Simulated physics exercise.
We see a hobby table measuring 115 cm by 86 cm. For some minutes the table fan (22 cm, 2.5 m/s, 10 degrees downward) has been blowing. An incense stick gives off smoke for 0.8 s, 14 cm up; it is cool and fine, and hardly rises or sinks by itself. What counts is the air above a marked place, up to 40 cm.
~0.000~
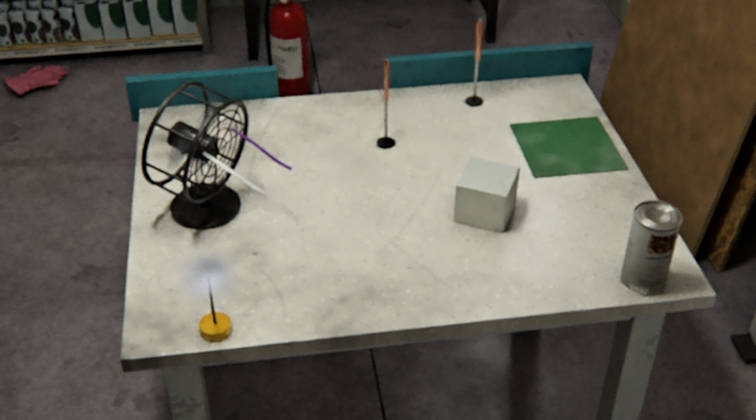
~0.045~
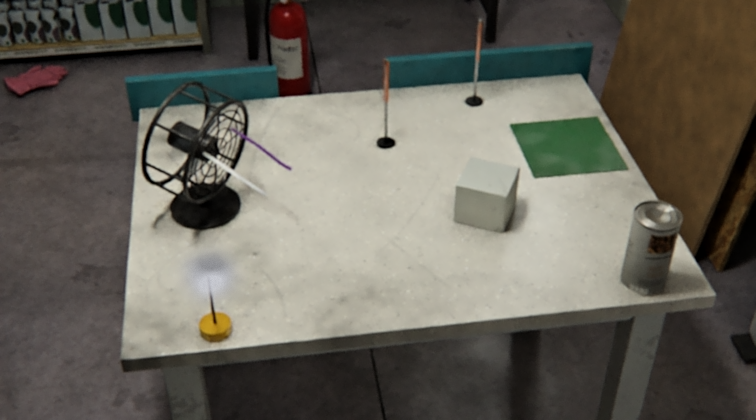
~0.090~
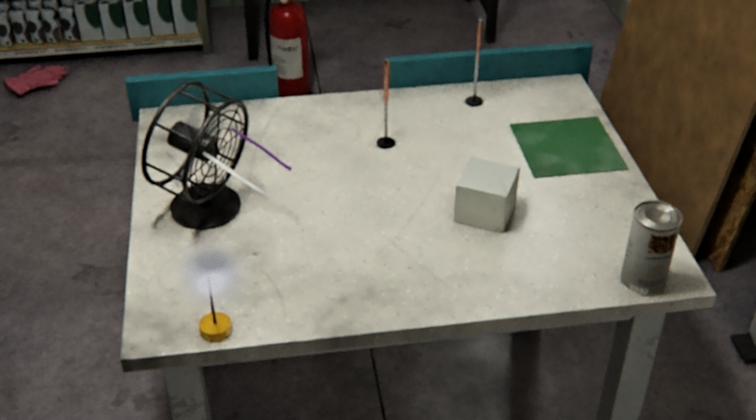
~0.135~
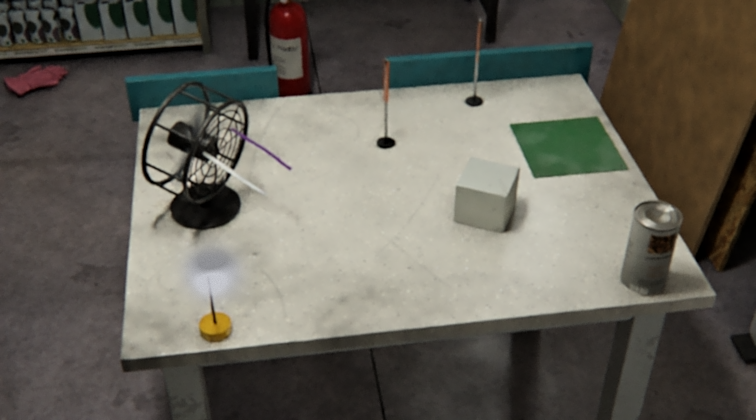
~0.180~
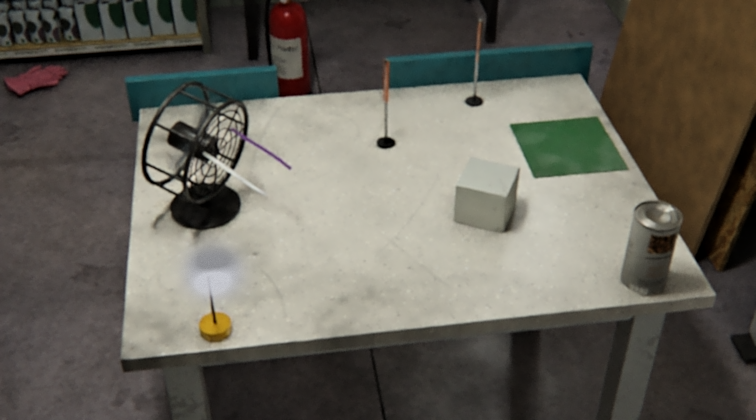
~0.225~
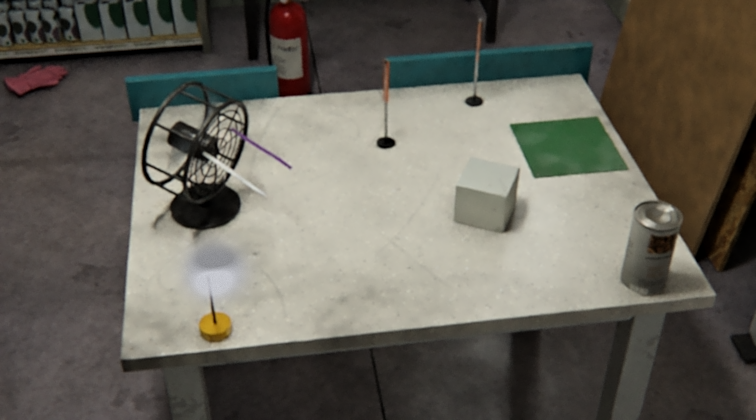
A pale, scuffed table stands on a grey floor in a workshop-like room, seen from above at an angle. A black fan with white and purple ribbons is at left, a smoking incense stick in a yellow base in front, two upright sticks with reddish ribbons behind, and a grey block, green mat and tin towards the right. The small bluish smoke puff spreads slightly and shifts barely rightward, while all else, camera included, looks still.
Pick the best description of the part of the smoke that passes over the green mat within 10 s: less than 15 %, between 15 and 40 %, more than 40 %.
It is not even 15 % that passes there.
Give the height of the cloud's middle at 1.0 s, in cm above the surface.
About 10 cm.
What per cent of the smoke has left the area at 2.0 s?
Near 30 %.
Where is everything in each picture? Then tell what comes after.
The smoke is thickest near (209, 275), the incense stick stands at (210, 287) and the table fan is at (197, 143), in the first picture.
The smoke is thickest near (210, 274) and the green mat is centred on (567, 146), in the second picture.
The smoke is thickest near (211, 273), a ribbon ends at (477, 61) and a ribbon ends at (386, 101), in the third picture.
The smoke is thickest near (211, 273), the top of a block is at (488, 176) and the top of a tin is at (658, 215), in the fourth picture.
The smoke is thickest near (213, 272), in the fifth picture.
The smoke is thickest near (214, 271), a ribbon ends at (477, 60) and a ribbon ends at (386, 101), in the sixth picture.
By 1.0 s we count, 0 % has passed over the green mat, with 100 % still about or yet to come, and the middle of the rest is near (237, 266).
By 2.0 s we count, 0 % has passed over the green mat, with 75 % still about or yet to come, and the middle of the rest is near (302, 345).
By 4.0 s we count, 0 % has passed over the green mat, with 30 % still about or yet to come, and the middle of the rest is near (345, 343).
By 10.0 s we count, 0 % has passed over the green mat, with 0 % still about or yet to come.
